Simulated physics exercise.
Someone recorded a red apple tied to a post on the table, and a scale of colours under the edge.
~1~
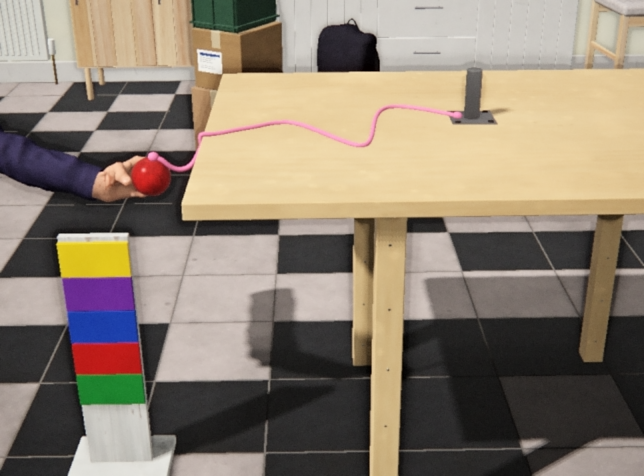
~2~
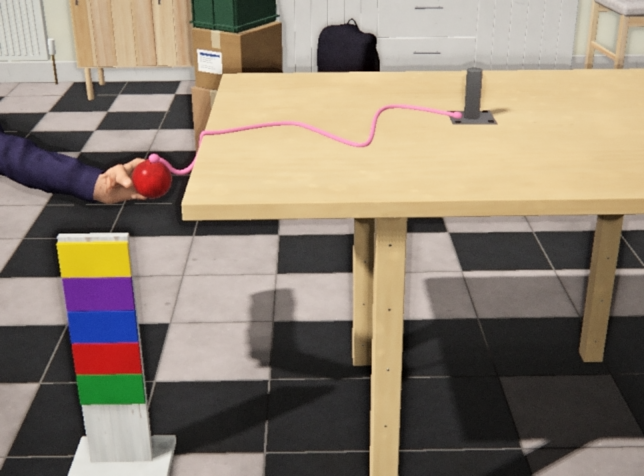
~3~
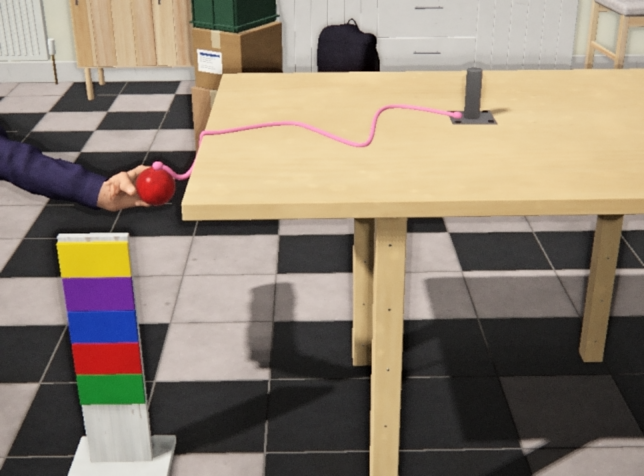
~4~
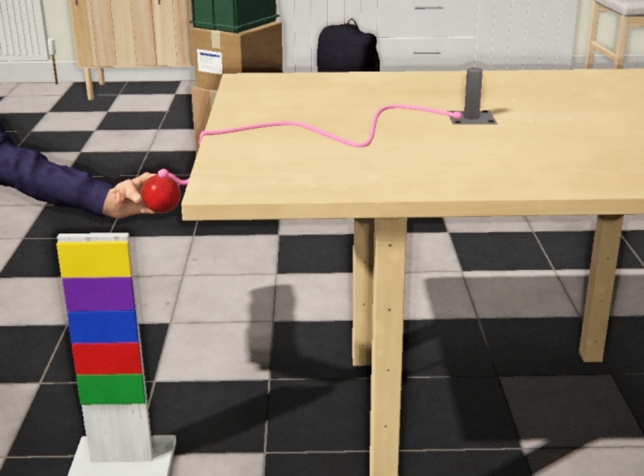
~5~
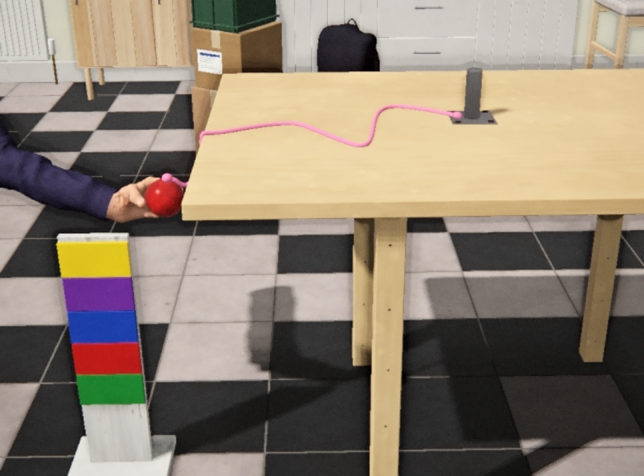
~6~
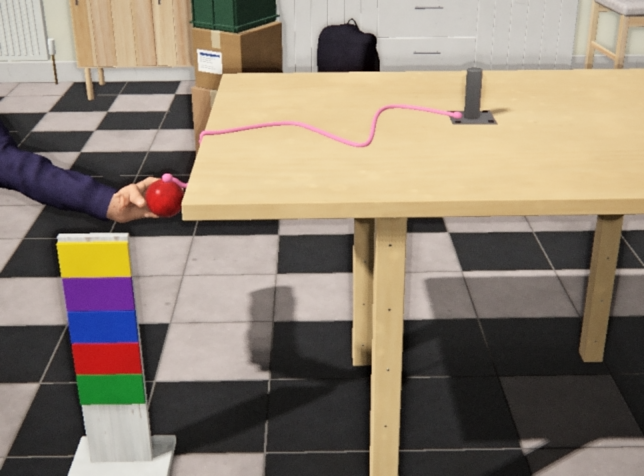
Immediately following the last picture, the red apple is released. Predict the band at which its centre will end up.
I predict the red band.
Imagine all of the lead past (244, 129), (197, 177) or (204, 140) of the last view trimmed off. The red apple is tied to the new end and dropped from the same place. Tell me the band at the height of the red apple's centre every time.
Taking the cuts in order: Yellow, then blue, then purple.
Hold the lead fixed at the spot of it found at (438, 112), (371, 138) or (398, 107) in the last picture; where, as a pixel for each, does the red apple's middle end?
First try around (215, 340), second around (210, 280), third around (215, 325).
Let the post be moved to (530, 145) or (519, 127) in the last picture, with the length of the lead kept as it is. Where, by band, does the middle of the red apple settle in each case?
Answer, in order: Blue, blue.
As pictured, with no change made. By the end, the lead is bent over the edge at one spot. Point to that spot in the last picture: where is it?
It lies at about (322, 133).
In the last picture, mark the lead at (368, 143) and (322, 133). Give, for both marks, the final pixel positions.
(264, 130) and (203, 140), roughly.
A little later, apple near (218, 331); level with blue.
Next, apple near (216, 344); level with red.
When it is over, apple near (219, 345); level with red. The red one.
